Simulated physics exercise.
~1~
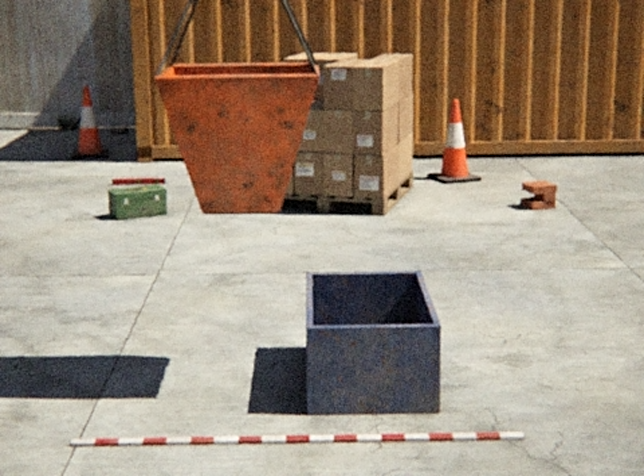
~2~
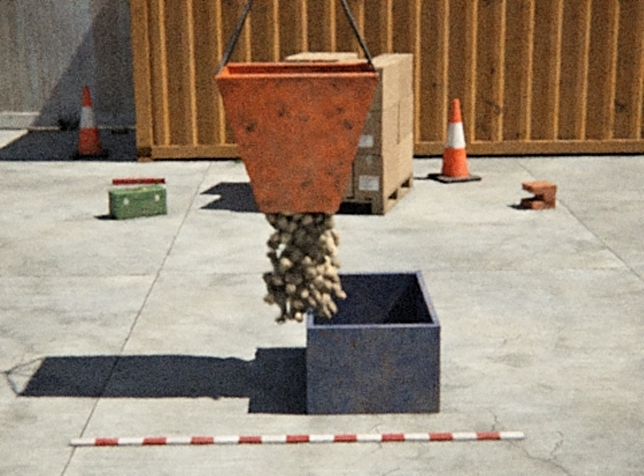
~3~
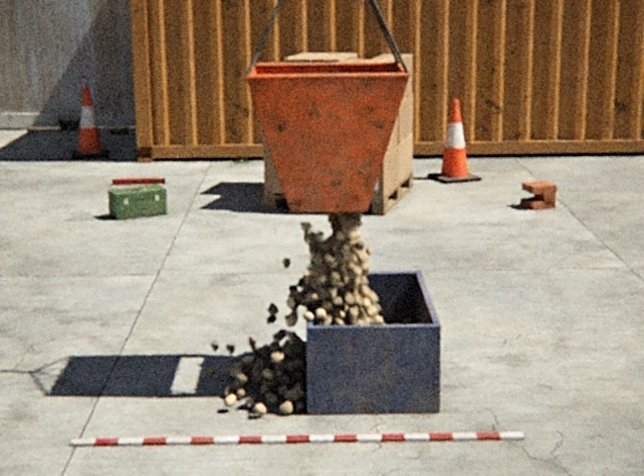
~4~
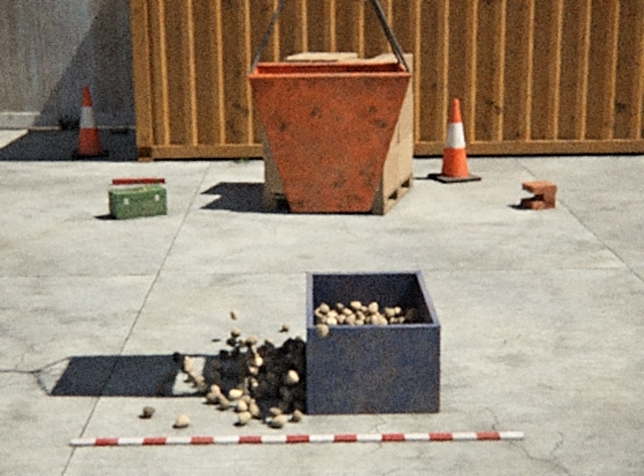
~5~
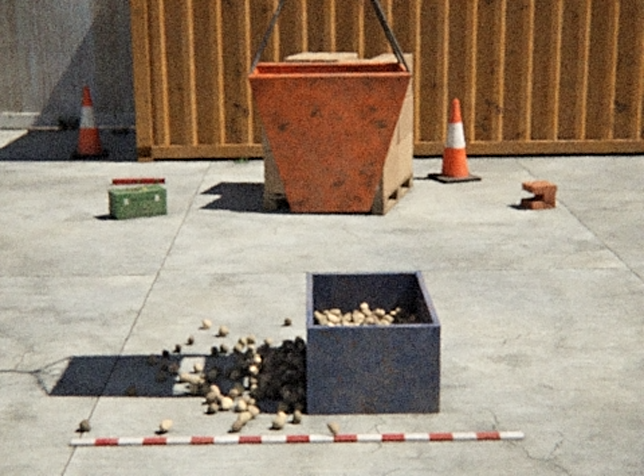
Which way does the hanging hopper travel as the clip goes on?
It travels to the right, then stays still up behind the bin.
